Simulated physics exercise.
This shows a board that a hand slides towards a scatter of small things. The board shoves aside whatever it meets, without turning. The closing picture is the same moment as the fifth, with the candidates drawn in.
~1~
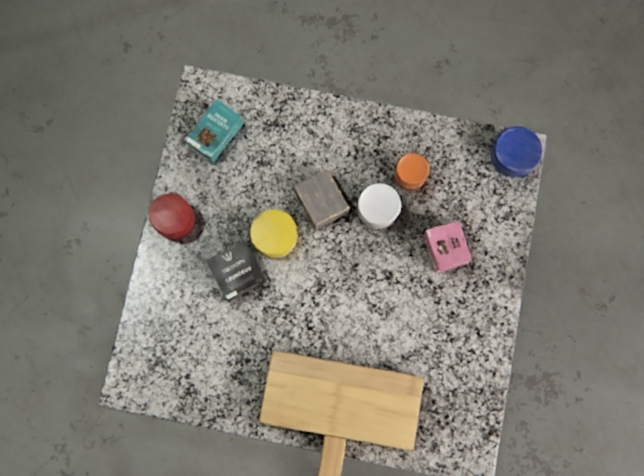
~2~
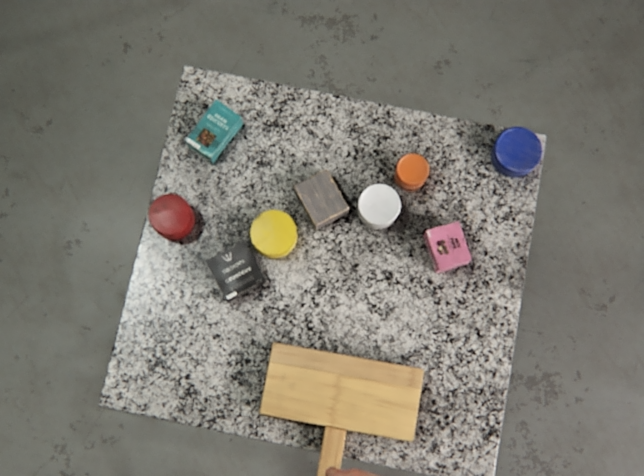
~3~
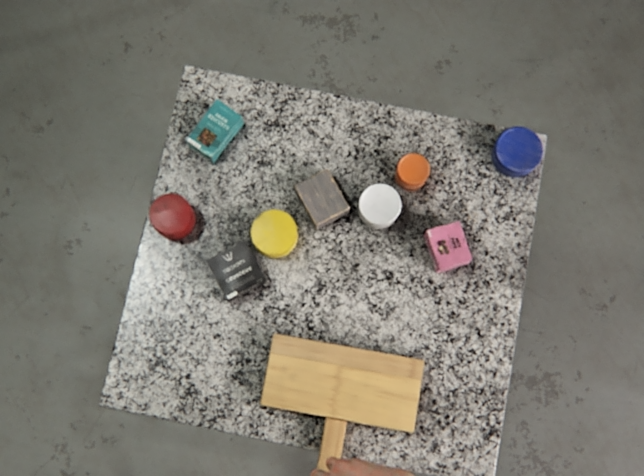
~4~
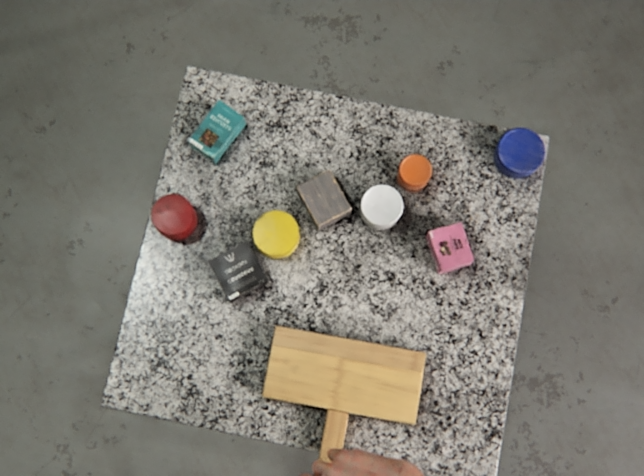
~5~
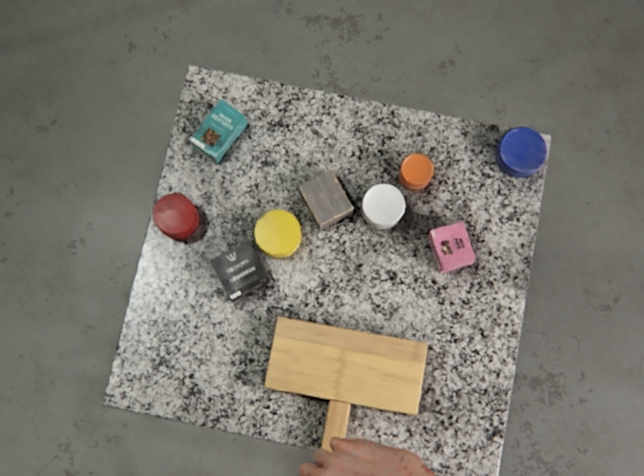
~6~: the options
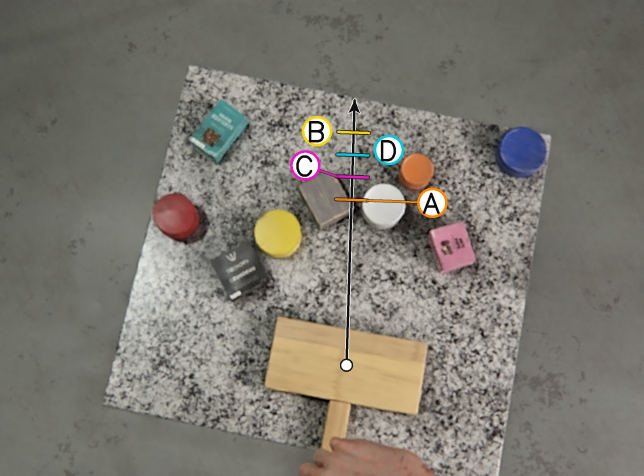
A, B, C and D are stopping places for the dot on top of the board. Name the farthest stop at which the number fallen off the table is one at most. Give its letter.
D.
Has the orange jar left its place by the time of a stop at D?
Yes.
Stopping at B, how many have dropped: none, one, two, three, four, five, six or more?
Three.
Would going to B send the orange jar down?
By then, yes.
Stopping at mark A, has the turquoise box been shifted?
No.
On the marked copy, A at (351, 200); B at (354, 132); C at (352, 177); D at (353, 155); the arrow from (346, 365) to (354, 100); the white dot at (346, 365).
Taking D. A third of the way, board (348, 287); yellow tin (277, 218); blue tub (521, 153).
Two thirds of the way, board (351, 212); orange jar (423, 164); grey block (339, 149).
When it is over, board (353, 158); grey block (347, 101); white tub (393, 112); none fallen.
As for the rest, A is within the limit but short; B drops three; C is within the limit but short.
